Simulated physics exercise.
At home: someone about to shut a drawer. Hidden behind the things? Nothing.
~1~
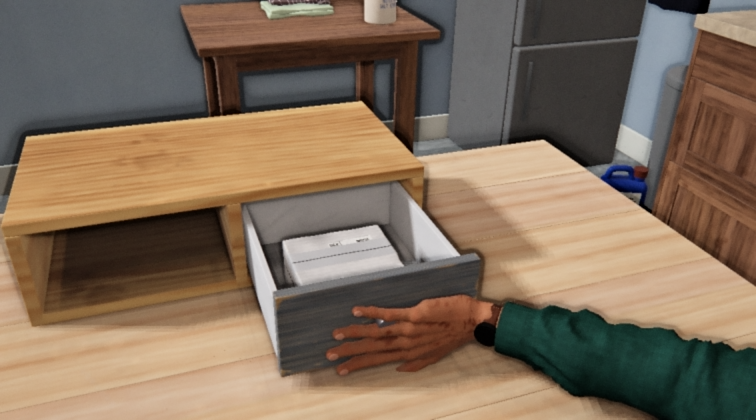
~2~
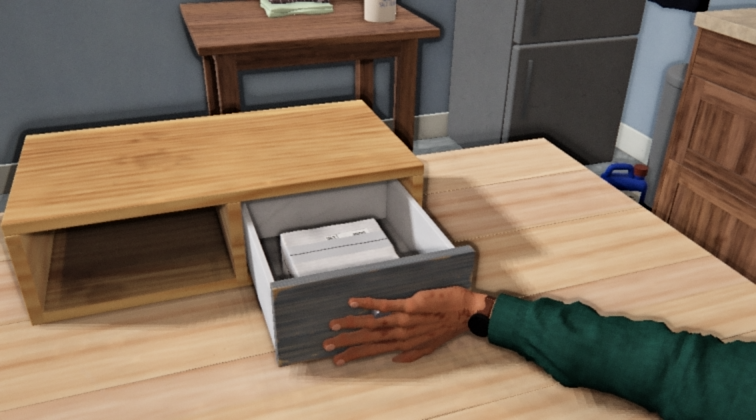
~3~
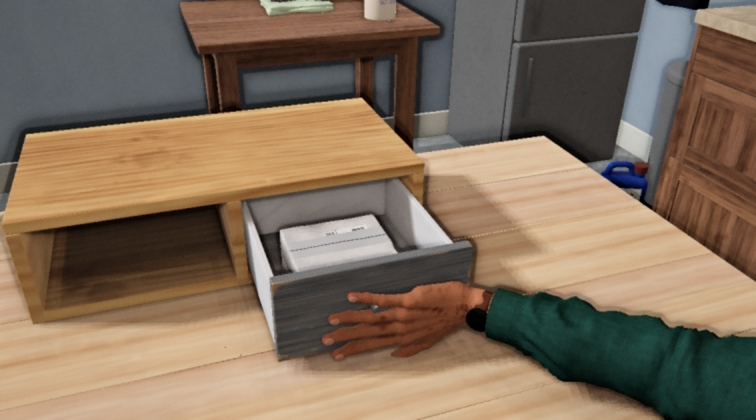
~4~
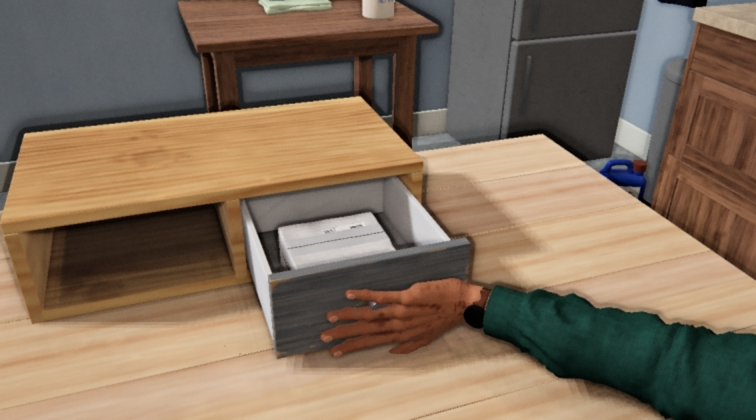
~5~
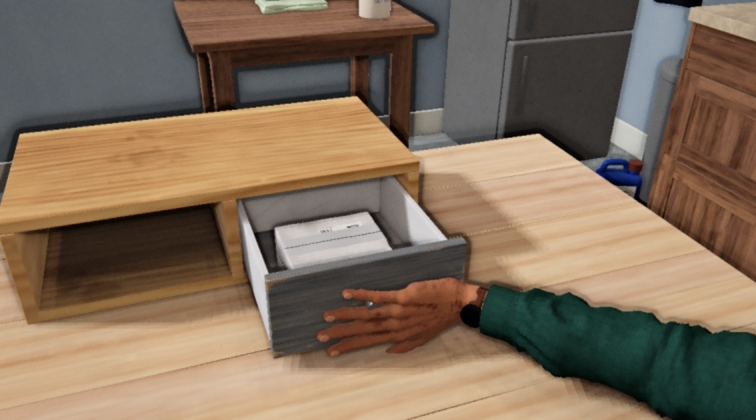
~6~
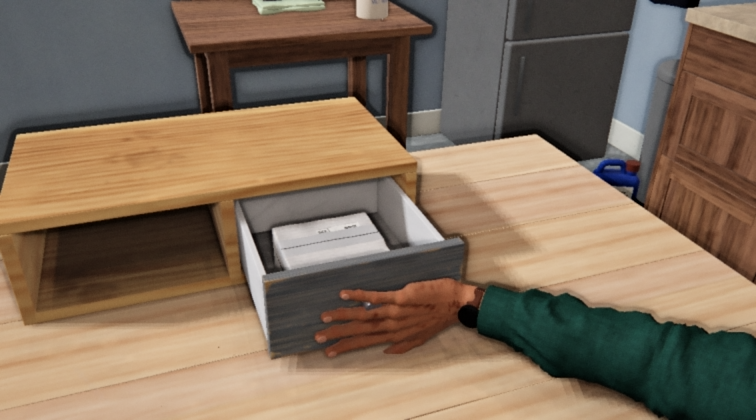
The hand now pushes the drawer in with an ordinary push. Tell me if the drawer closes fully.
I reckon the drawer ends up flush.
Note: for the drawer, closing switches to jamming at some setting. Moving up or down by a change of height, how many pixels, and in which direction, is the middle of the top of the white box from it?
It would take a shift of about 28 pixels, up.
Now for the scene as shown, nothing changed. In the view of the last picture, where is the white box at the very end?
The middle ends up near (295, 194).
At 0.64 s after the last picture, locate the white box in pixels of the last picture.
About (307, 217).
Then, 0.38 s later than the last frame, drawer starting in.
Then, 0.64 s later than the last frame, drawer about half in.
When it is over, the drawer goes all the way in.
